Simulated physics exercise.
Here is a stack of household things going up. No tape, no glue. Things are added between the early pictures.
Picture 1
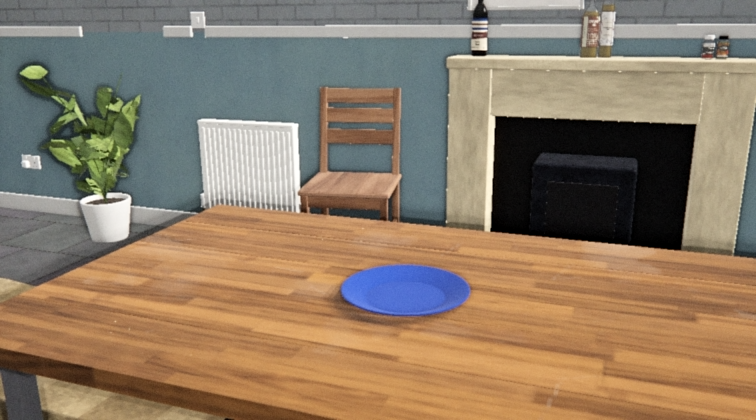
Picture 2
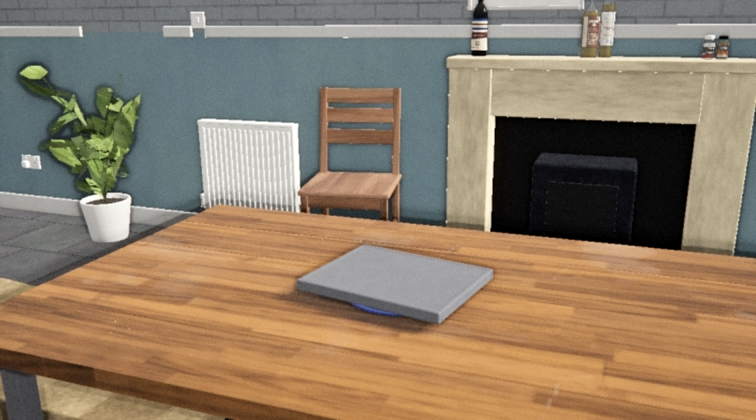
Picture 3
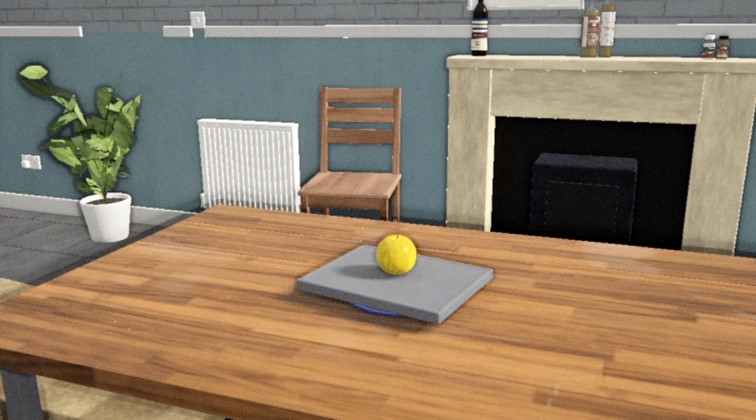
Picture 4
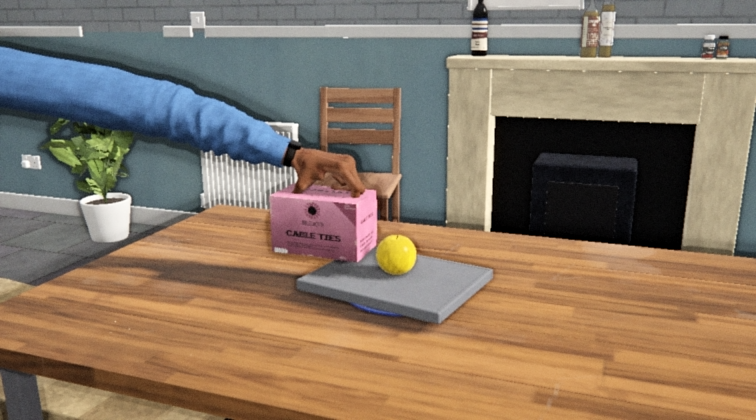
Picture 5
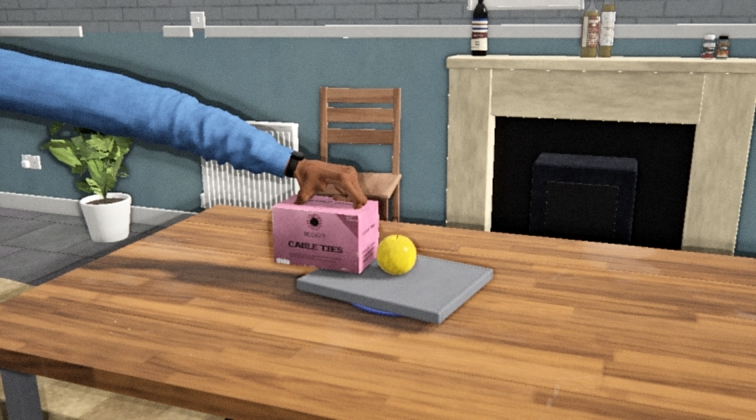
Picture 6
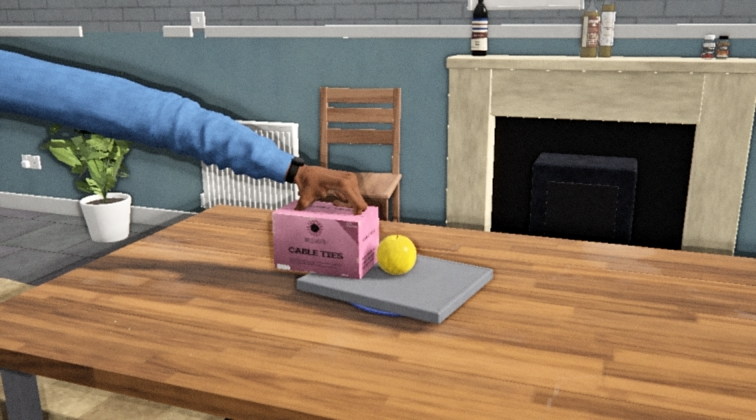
On a wooden table in a room with a fireplace, a grey tray appears over a blue plate, then a yellow apple on top, and a blue-sleeved arm lowers a pink box onto the tray's left side, still gripping it.
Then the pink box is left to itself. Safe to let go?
As it turns out, it holds.
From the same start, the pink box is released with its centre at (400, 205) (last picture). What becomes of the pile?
Then it comes apart.
Then, 1.00 s past the last view, nothing moves.
Then, 2.10 s past the last view, pink box resting near (326, 238).
Finally, all 4 still in place. Final places as the last picture's camera would see them, pink box near (326, 238). The pile keeps its balance.
